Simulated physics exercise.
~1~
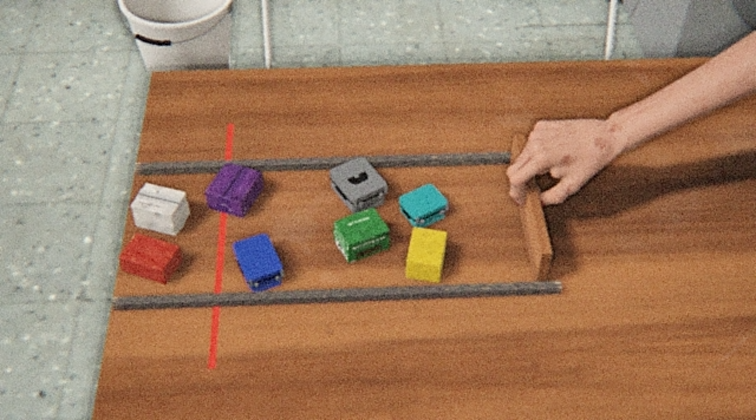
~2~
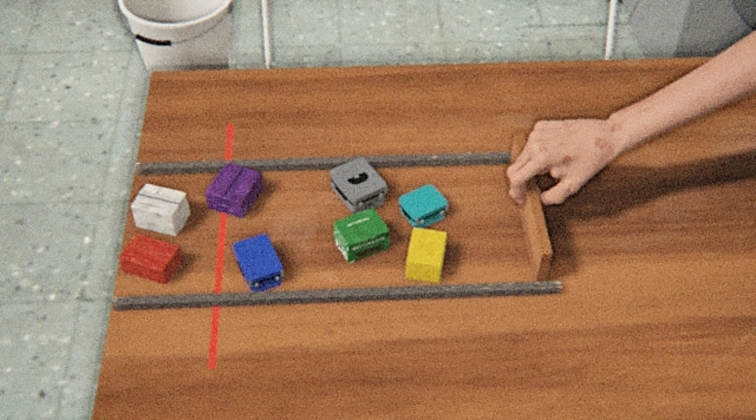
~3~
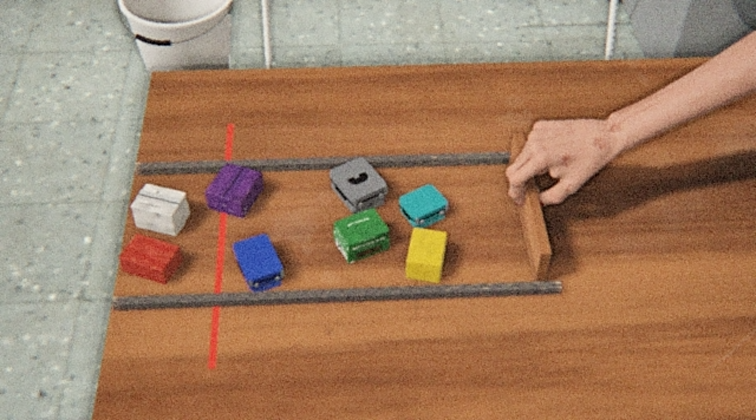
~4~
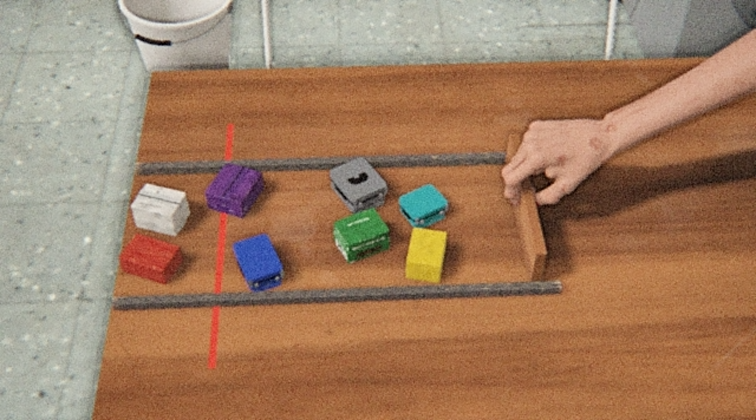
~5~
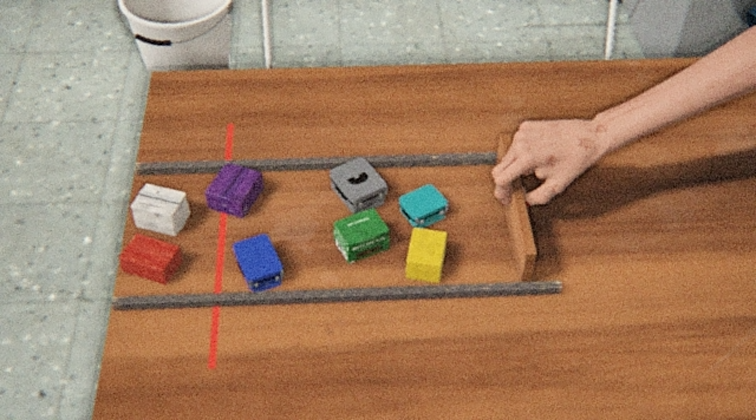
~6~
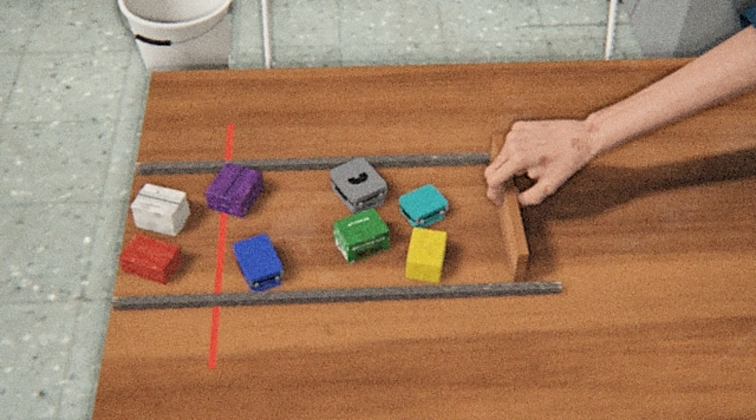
On a wooden tabletop seen from above at an angle, a pale tiled floor and a white bin show beyond its edge. Between two grey rails sit white, red, purple and blue blocks near a red tape line at left, with grey, green, turquoise and yellow ones toward the middle. A hand from the right slides an upright wooden board slightly left, while the blocks and camera stay still.
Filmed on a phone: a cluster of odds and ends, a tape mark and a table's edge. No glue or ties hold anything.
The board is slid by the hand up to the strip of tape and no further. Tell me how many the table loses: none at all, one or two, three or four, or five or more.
Tally: One to two.
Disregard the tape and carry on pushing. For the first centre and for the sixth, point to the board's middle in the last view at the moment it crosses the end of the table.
I'd say close to (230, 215), then close to (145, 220).
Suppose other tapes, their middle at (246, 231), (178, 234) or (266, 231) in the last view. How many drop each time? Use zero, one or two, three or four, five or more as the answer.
Not one; three or four; no fall at all.
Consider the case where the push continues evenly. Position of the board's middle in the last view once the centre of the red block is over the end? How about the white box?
Near (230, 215) in the first case, near (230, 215) in the other.
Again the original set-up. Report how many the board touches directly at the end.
That makes 3.
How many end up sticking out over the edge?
0, I think.
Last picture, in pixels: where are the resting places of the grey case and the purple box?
Grey case: (205, 182); purple box: (164, 194).
A little later, none off yet; red block at rest near (151, 259); white box at rest near (161, 210); purple box at rest near (235, 190).
When it is over, the number that fall off is one or two; down, white box and red block.
